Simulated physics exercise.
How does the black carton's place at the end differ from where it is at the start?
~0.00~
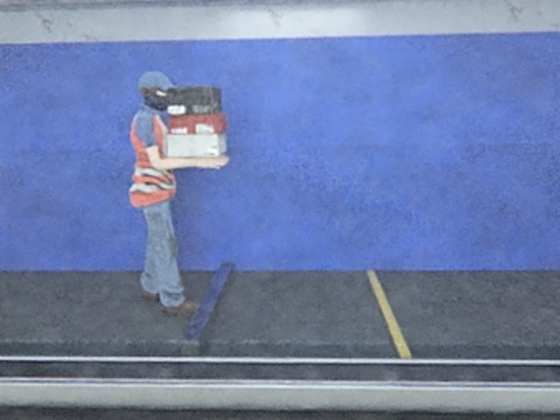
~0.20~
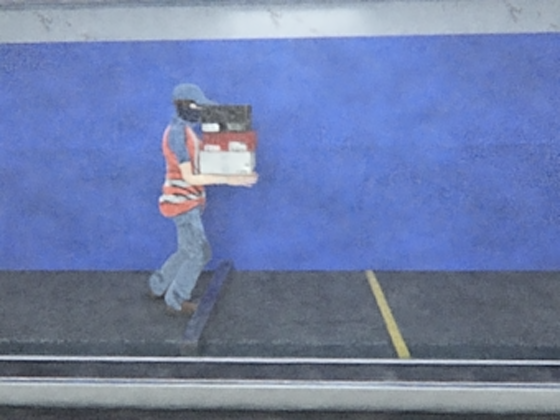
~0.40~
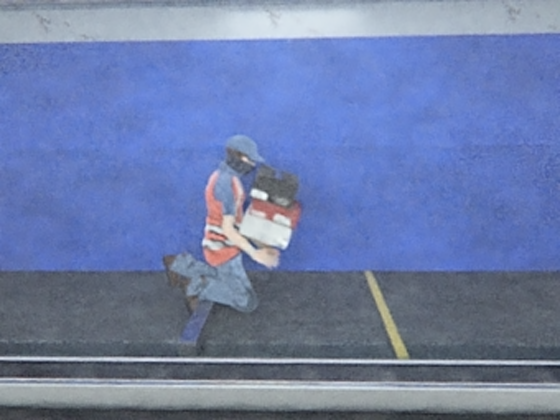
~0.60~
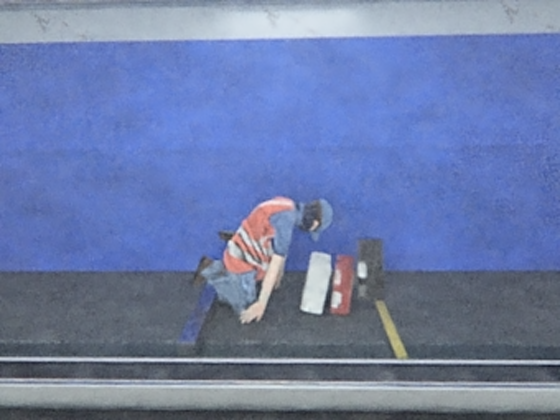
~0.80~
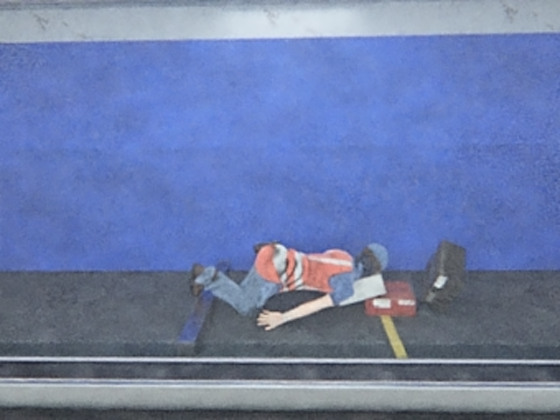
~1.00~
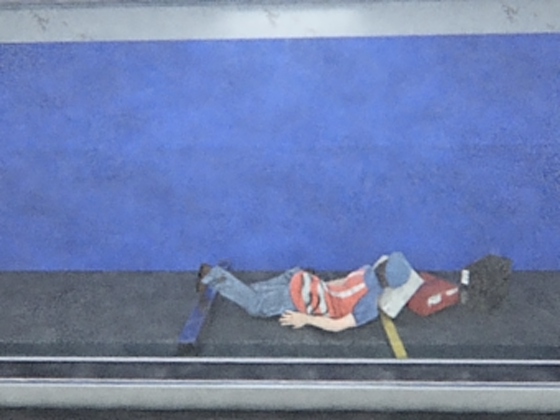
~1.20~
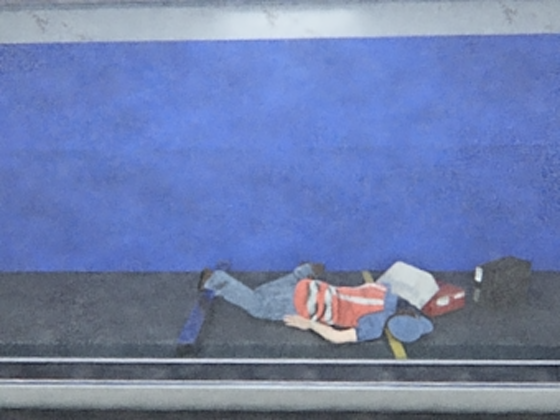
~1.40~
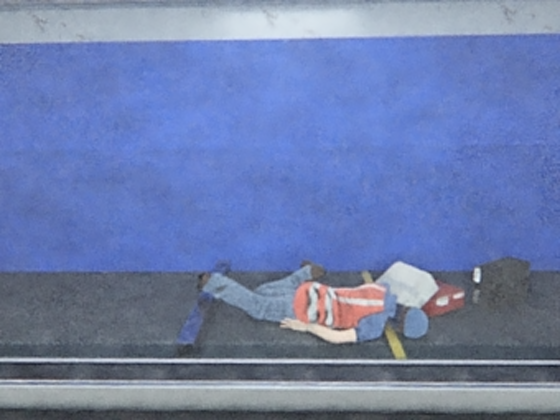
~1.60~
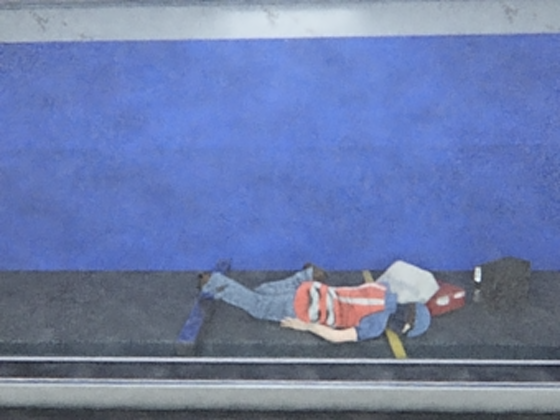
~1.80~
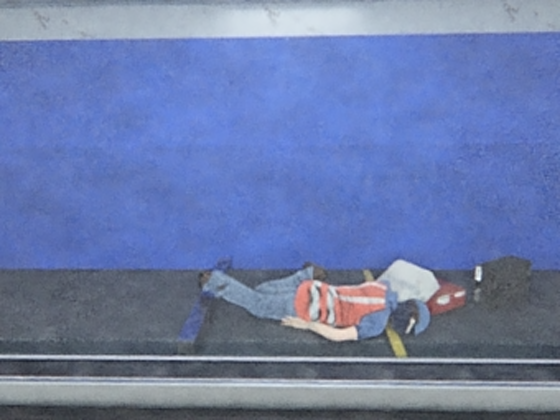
At the start the black carton is on top of the stack in the person's arms, on the left side of the view. At the end it lies on the floor far to the right, beyond the yellow line.
